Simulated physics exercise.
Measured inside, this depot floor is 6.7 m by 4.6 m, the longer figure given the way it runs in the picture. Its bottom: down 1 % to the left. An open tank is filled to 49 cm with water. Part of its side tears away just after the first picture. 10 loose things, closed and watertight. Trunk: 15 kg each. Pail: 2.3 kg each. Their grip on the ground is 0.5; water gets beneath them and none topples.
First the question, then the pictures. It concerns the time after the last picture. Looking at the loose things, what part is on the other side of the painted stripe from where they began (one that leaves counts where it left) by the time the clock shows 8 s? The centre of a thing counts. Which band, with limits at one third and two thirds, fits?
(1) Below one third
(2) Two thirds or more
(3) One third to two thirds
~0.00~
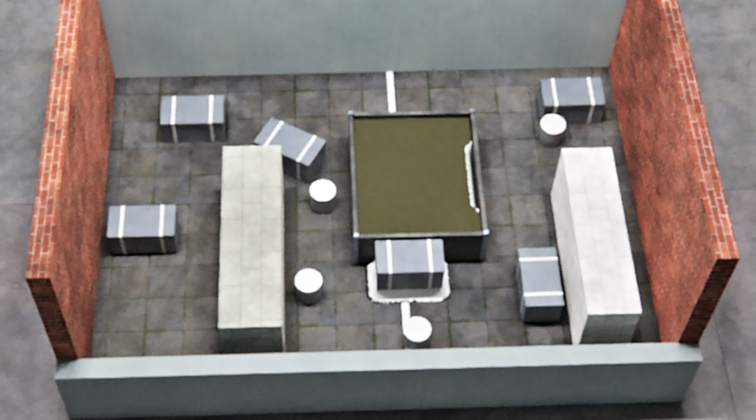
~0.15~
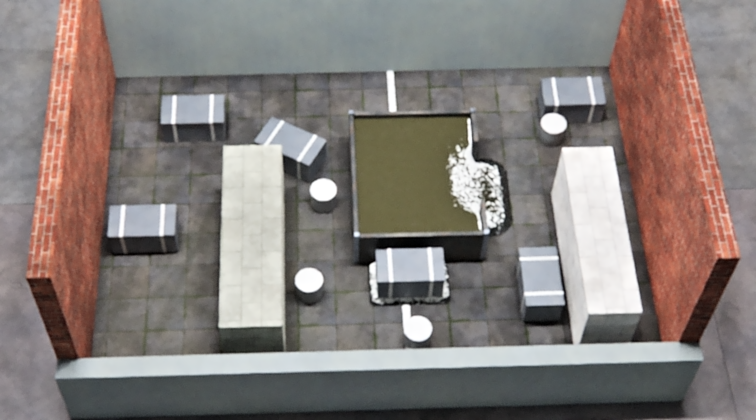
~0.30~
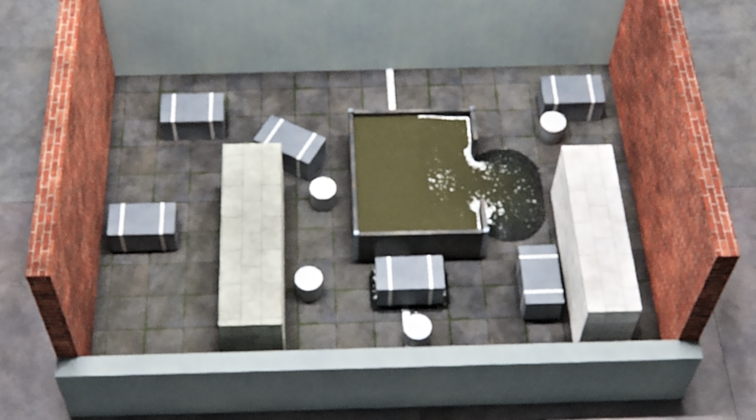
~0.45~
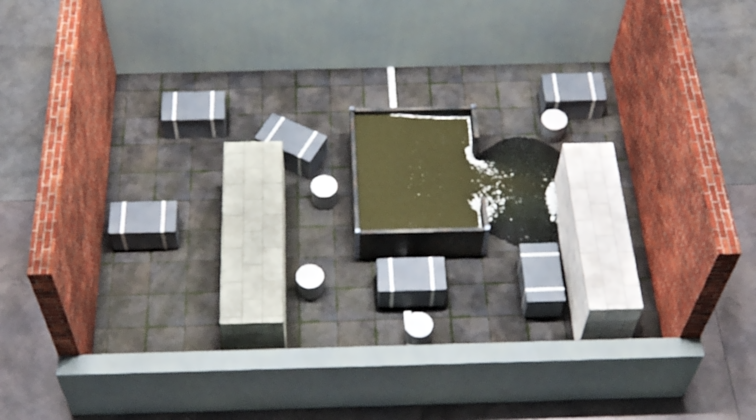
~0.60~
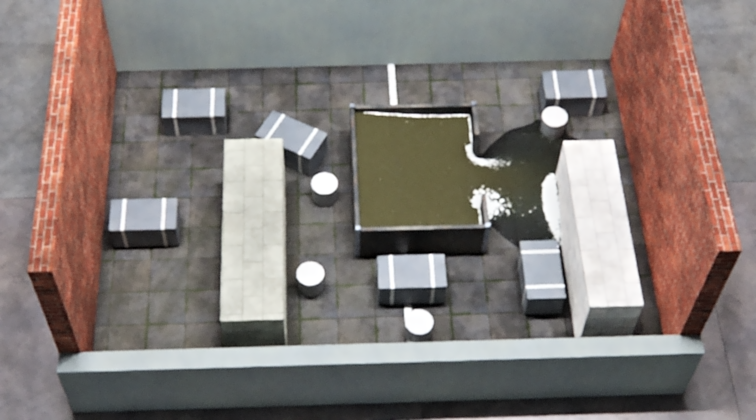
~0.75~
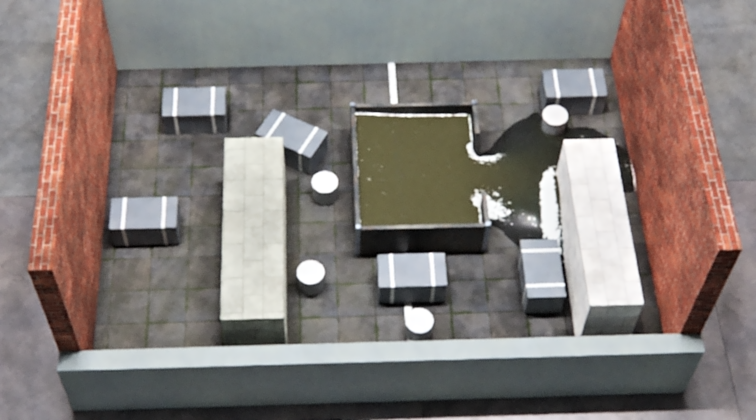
3.
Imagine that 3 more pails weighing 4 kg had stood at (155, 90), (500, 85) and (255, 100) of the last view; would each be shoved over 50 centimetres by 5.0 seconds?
The three, in turn, come out within it, beyond it and within it.
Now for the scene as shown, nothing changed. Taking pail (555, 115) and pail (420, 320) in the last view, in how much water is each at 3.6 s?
16 and 2 cm.
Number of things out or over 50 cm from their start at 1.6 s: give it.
The number comes to 2.
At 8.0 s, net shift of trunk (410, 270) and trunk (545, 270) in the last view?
Respectively 10 cm and 300 cm.
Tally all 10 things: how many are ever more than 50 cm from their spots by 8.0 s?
6 in all.
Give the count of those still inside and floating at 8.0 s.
7 of them.
After 1.6 s 0 of 10 are over the mark; 1 afloat.
After 3.6 s 2 of 10 are over the mark; 1 afloat.
After 5.6 s 4 of 10 are over the mark; 3 afloat.
After 8.0 s 5 of 10 are over the mark; 7 afloat.
